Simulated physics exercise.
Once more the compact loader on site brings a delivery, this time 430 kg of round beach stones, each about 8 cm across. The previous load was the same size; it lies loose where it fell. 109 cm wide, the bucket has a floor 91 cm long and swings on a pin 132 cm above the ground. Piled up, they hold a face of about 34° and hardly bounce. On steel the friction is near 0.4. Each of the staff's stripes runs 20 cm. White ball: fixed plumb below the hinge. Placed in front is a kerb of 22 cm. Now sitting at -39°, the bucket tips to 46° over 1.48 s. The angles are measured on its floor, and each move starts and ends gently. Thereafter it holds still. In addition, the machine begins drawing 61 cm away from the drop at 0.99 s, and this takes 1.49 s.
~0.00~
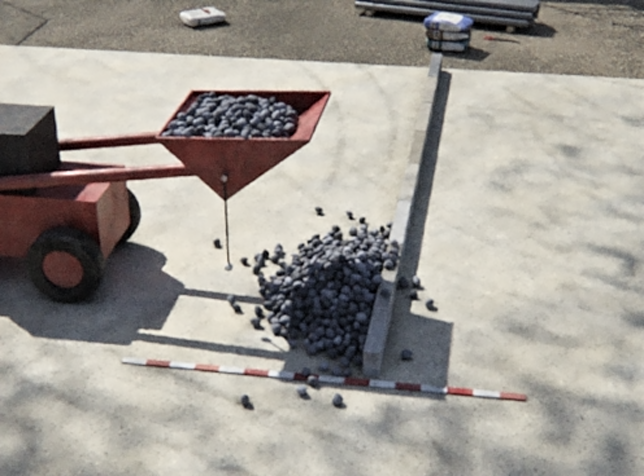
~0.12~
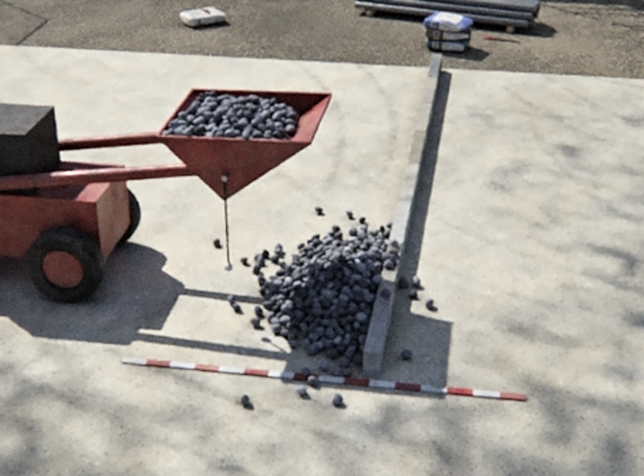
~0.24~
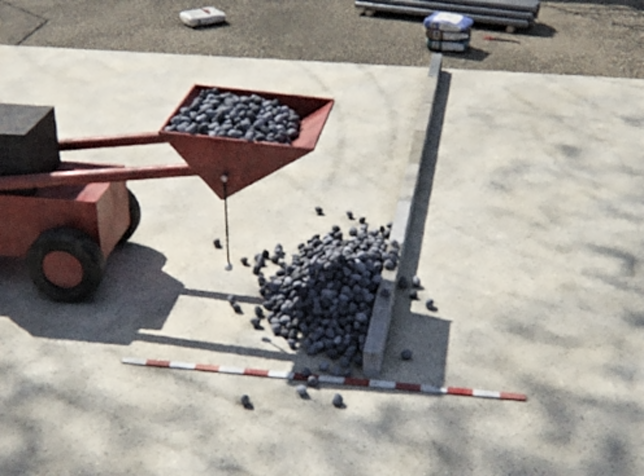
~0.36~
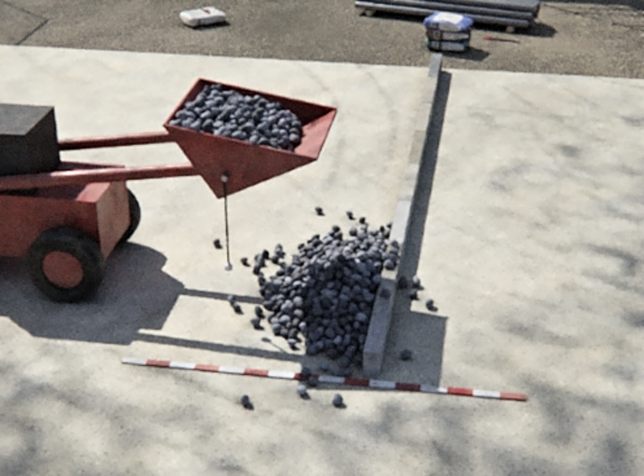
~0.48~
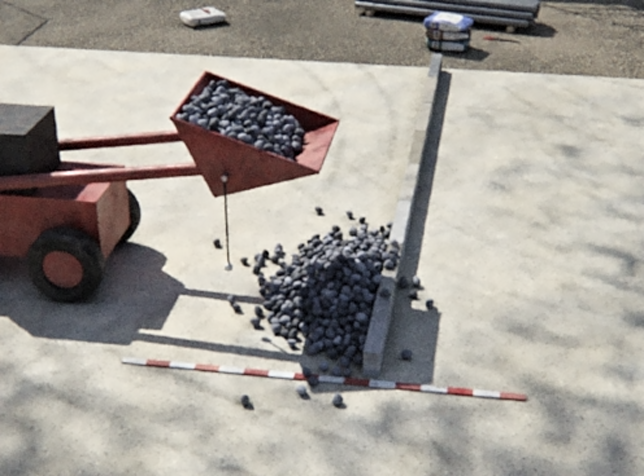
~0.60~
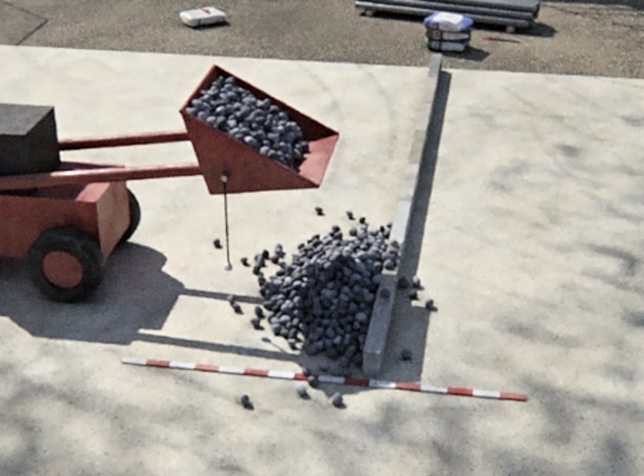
The clip shows a red loader holding a bucket of dark rounded stones above a loose pile against a low kerb; the bucket gradually rotates clockwise, its left side rising as the stones shift toward the right-hand lip.
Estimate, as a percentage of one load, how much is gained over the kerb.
Some 2 per cent is added.
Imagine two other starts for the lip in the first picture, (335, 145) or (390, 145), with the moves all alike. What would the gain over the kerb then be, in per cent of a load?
Some 10 percent first and 55 percent second.
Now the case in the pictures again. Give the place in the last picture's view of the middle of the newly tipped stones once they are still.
Middle: Approx. (309, 274) px.
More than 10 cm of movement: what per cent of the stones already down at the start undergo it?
Close to 20 in a hundred of them.
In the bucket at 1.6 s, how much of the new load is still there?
10 %.
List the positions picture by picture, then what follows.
The first picture shows lip at (309, 141), floor tilted -39°, highest stones at (243, 107). The earlier load is highest near (353, 264), 30 cm above ground level, 100 % on this side of the kerb, 1 % over the kerb.
The second picture shows lip at (311, 144), floor tilted -37°, highest stones at (242, 107); the stones move at 0.1 m/s on average.
The third picture shows lip at (313, 150), floor tilted -33°, highest stones at (235, 105); the stones move at 0.2 m/s on average.
The fourth picture shows lip at (317, 160), floor tilted -26°, highest stones at (216, 102); the stones move at 0.3 m/s on average.
In the fifth picture, the bucket is at -18°, its lip at (319, 173); the top of the load is at (213, 92); the stones move at 0.3 m/s on average.
The sixth picture shows lip at (319, 187), floor tilted -8°, highest stones at (221, 88); the stones move at 0.4 m/s on average.
After 1.1 s the floor is at 33°; in per cent of one load, 94 in the bucket, 106 on this side of the kerb, 1 over the kerb; the foremost stones are at (405, 289).
After 1.6 s the floor is at 46°; in per cent of one load, 11 in the bucket, 189 on this side of the kerb, 1 over the kerb; the foremost stones are at (406, 289).
After 2.9 s the floor is at 46°; in per cent of one load, 0 in the bucket, 198 on this side of the kerb, 3 over the kerb; the foremost stones are at (429, 286).
After 5.6 s the floor is at 46°; in per cent of one load, 0 in the bucket, 198 on this side of the kerb, 3 over the kerb; the foremost stones are at (429, 286). Net gain over the kerb, 2.
